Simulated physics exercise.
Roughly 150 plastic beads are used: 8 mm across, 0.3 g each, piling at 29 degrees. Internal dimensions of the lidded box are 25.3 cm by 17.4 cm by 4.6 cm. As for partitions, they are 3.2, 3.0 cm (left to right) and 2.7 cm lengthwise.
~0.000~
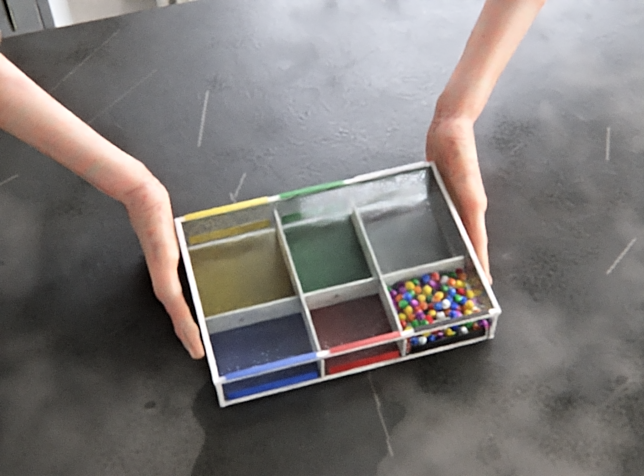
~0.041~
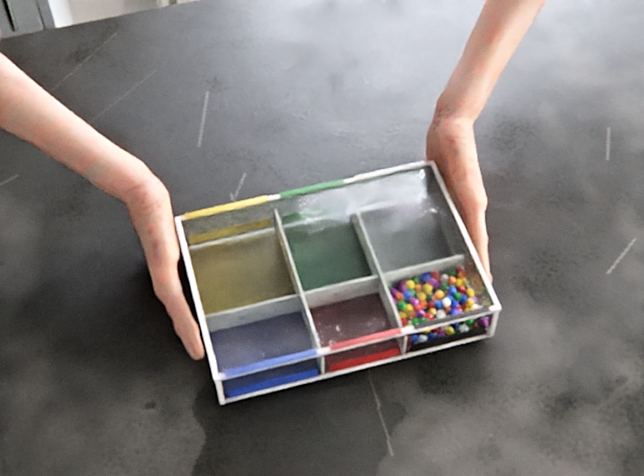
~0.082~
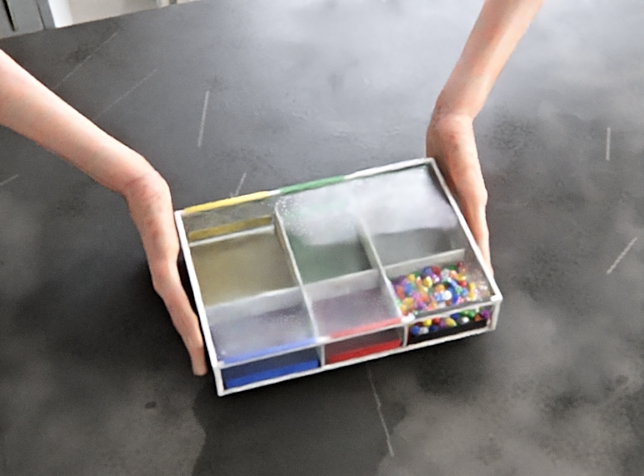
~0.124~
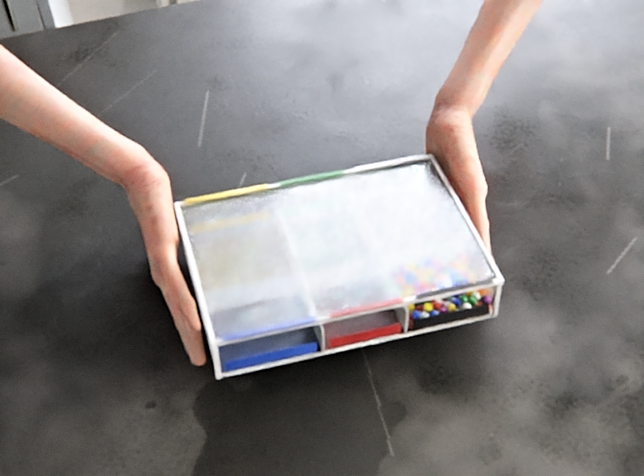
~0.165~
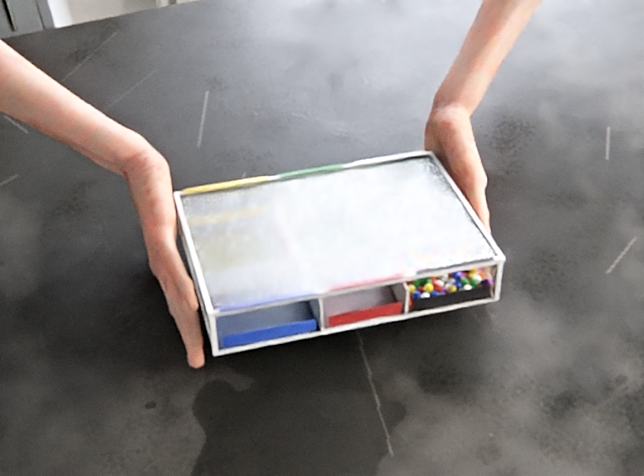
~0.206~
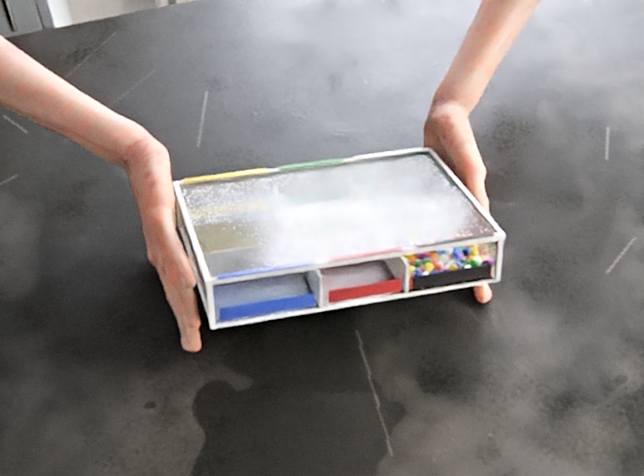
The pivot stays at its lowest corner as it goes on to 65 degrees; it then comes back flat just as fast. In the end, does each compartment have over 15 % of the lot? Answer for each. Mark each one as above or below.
Marked: Red below; blue below; green below; yellow below; white above; black above.
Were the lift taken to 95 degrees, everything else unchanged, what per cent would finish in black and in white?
Black 30 %; white 70 %.
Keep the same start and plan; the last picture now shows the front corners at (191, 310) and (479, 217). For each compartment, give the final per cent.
Each compartment ends with this per cent: Red 0, blue 0, green 5, yellow 0, white 35 and black 60.
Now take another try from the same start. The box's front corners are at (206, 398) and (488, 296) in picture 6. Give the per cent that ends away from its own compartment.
About 5 %.
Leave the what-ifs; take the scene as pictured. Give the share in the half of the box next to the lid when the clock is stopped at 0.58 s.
Roughly 30 percent of the pieces.
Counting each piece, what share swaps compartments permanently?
Near 30 per cent, all told.
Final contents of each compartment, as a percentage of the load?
Red 0 / blue 0 / green 0 / yellow 0 / white 30 / black 70, all in percent.
After 0.58 s, tilt 62 degrees; white 15 %, black 85 %.
After 0.83 s, tilt 23 degrees; white 30 %, black 70 %.
Then, at 1.18 s, tilt 0 degrees; white 30 %, black 70 %.
In the end, at 1.6 s, red 0 %, blue 0 %, green 0 %, yellow 0 %, white 30 %, black 70 %.
